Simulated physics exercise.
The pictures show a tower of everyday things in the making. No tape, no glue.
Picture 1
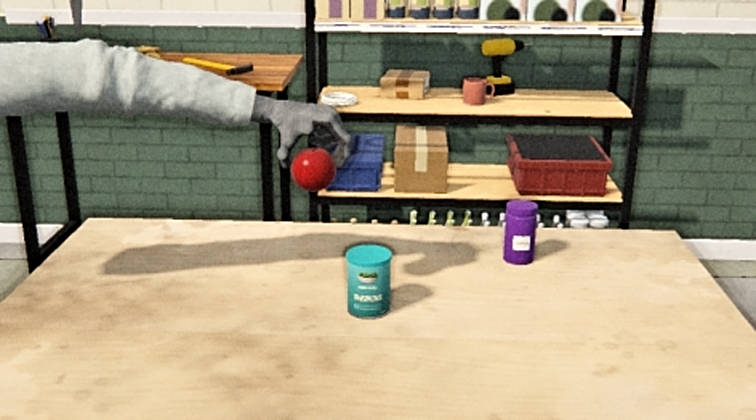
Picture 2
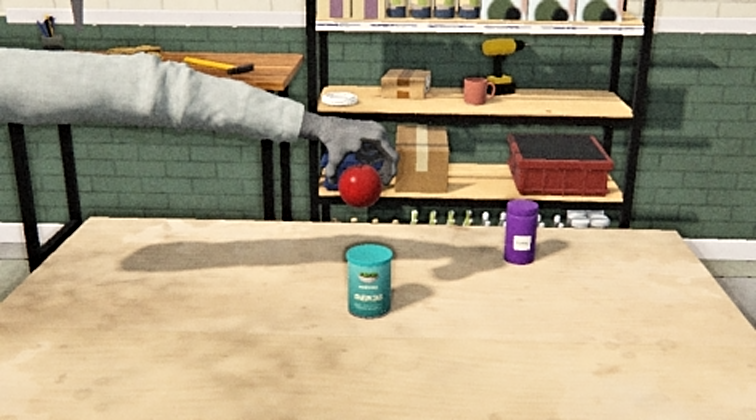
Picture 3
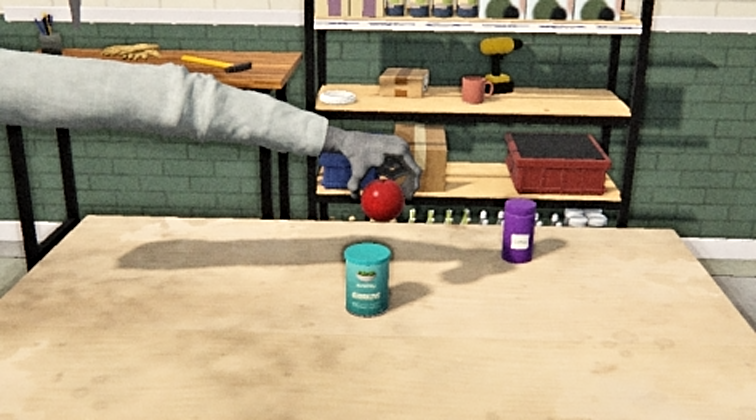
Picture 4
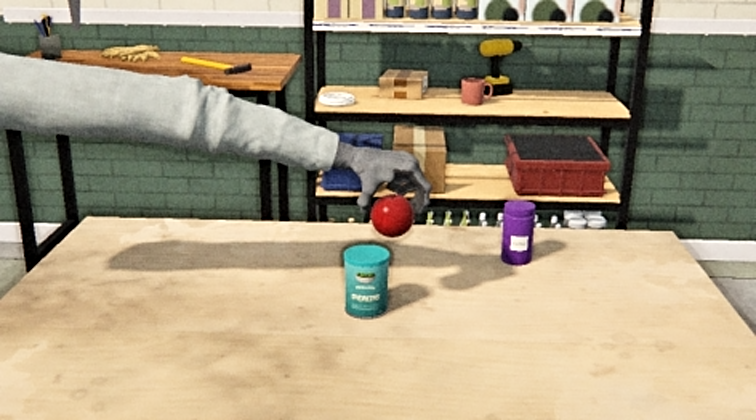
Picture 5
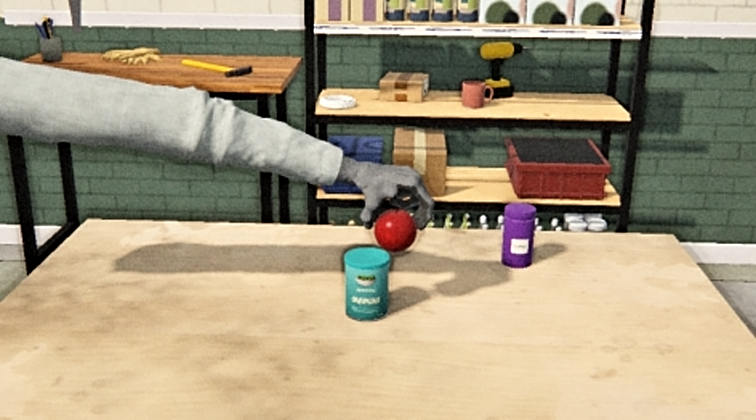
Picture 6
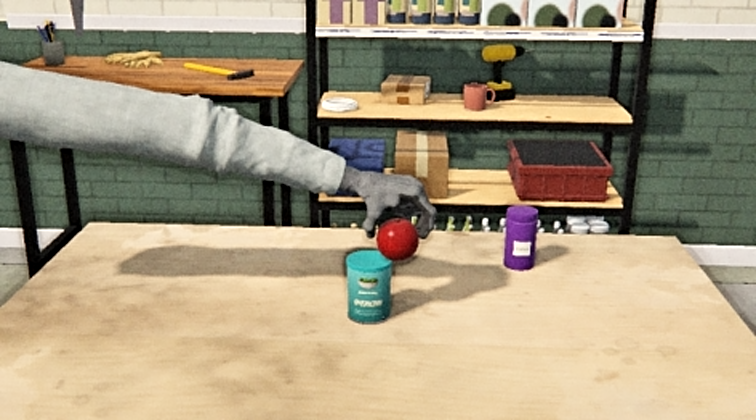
A gloved hand carries a round red object rightward and lowers it by a teal can.
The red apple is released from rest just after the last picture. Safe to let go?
Here the pile gives way.
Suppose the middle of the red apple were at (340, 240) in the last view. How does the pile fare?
Then it gives way.
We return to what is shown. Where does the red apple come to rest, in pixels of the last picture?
Around (427, 298).
Then, 0.50 s past the last view, red apple now fallen.
Then, 0.60 s past the last view, things are still on the move.
Finally, fallen, red apple; the other 2 still in place. Final places as the last picture's camera would see them, red apple near (427, 298). The pile loses its balance.
